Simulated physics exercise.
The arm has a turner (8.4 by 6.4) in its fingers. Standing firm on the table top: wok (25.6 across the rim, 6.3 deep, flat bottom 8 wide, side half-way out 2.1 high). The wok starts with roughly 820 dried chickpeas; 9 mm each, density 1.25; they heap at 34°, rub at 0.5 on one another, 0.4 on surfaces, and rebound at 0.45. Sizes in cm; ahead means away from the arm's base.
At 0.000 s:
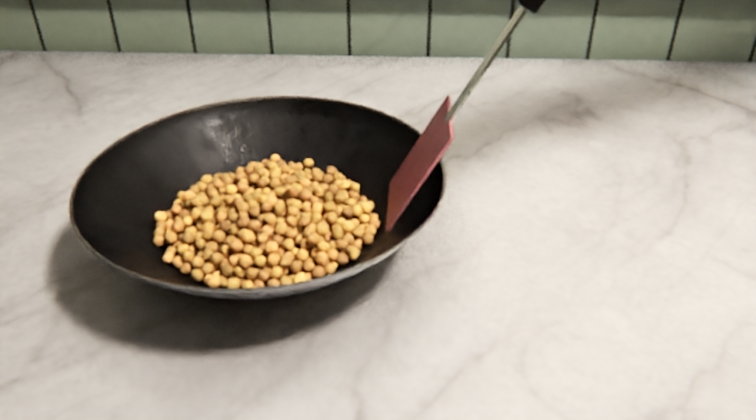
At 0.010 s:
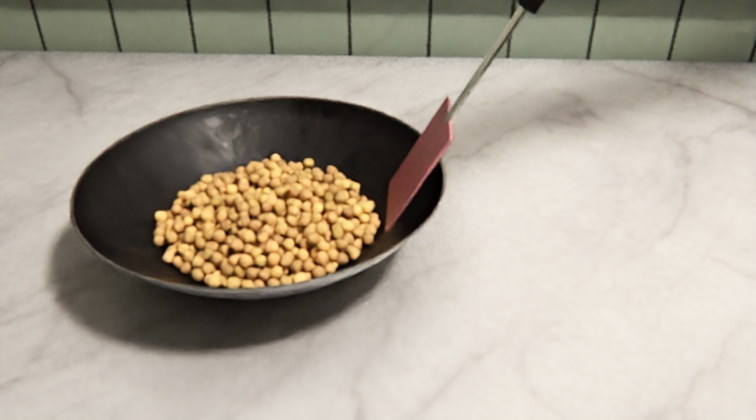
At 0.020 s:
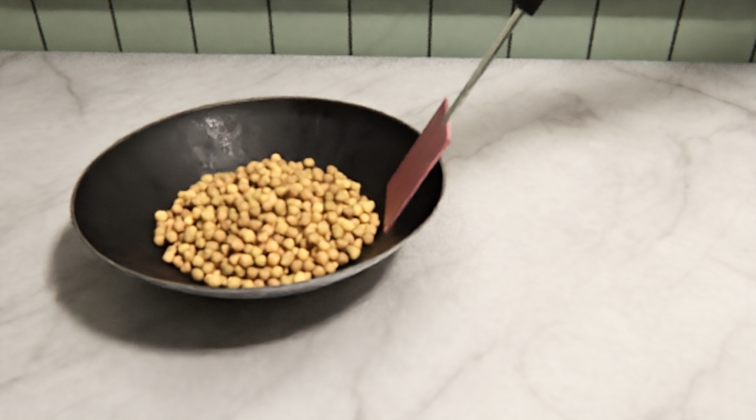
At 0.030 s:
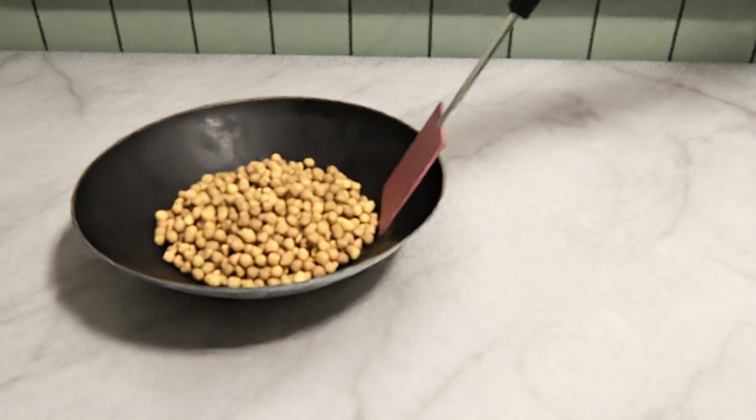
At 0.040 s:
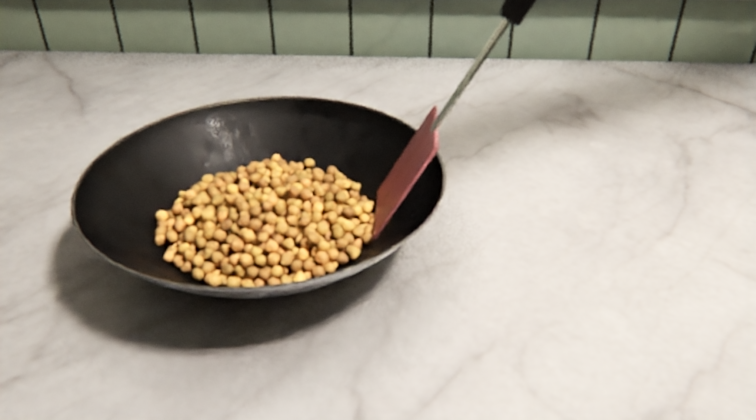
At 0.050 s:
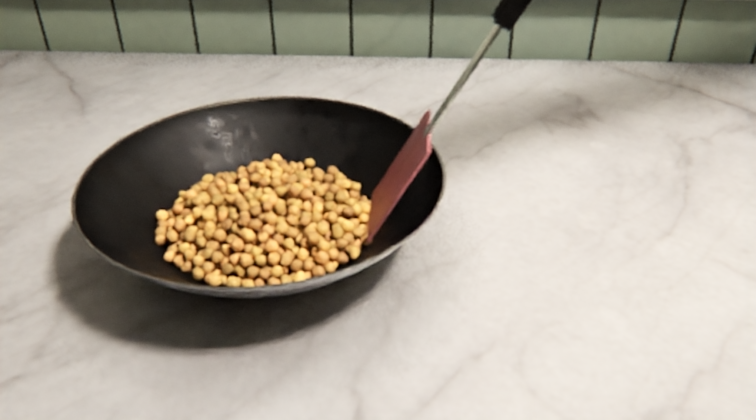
In the video, a dark wok holding a heap of dried chickpeas sits on a marble counter while a reddish turner with a black handle, at the wok's right side, slides slightly left and down to the edge of the heap.
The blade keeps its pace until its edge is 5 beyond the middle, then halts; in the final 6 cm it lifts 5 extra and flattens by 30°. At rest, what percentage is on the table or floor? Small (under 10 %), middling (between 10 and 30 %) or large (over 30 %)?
Answer: Small; under 10 % of the dried chickpeas finish on the table or floor.
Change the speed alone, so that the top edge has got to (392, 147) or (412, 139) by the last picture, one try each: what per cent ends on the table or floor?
Some 20 and 5 per cent.
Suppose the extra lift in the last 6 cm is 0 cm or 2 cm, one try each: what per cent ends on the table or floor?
Some 0 and 0 per cent.
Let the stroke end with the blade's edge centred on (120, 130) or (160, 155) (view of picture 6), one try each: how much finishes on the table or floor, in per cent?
About 20 and 5 per cent.
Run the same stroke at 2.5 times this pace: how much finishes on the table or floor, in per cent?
Some 15 per cent.
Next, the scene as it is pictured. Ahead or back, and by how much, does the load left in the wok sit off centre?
About 3.5 cm ahead.
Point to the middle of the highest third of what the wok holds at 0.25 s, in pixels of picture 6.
At about (201, 194).
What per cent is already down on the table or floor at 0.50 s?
Some 0 per cent.
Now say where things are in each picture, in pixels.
In the first picture, turner top edge at (451, 116), sloping 61°; upper third of the load around (270, 209), from x 160 to 375, top at y 160; 822 in the wok.
In the second picture, turner top edge at (450, 116), sloping 61°; upper third of the load around (270, 209), from x 160 to 375, top at y 160.
In the third picture, turner top edge at (448, 118), sloping 61°; upper third of the load around (271, 209), from x 160 to 375, top at y 160.
In the fourth picture, turner top edge at (443, 121), sloping 61°; upper third of the load around (271, 208), from x 160 to 375, top at y 160.
In the fifth picture, turner top edge at (436, 126), sloping 61°; upper third of the load around (271, 208), from x 160 to 375, top at y 160.
In the sixth picture, turner top edge at (429, 130), sloping 61°; upper third of the load around (271, 208), from x 160 to 375, top at y 160; 822 in the wok.
After 0.15 s, sloping 61°, highest piece 5 above the table; 822 in the wok.
After 0.25 s, sloping 47°, highest piece 6 above the table; 822 in the wok.
After 0.50 s, sloping 31°, highest piece 6 above the table; 821 in the wok, 1 on the blade or in flight.
After 1.55 s, sloping 31°, highest piece 6 above the table; 821 in the wok, 1 on the table or floor.
At rest, 821 in the wok, 1 on the table or floor. That is 0 % on the table or floor.
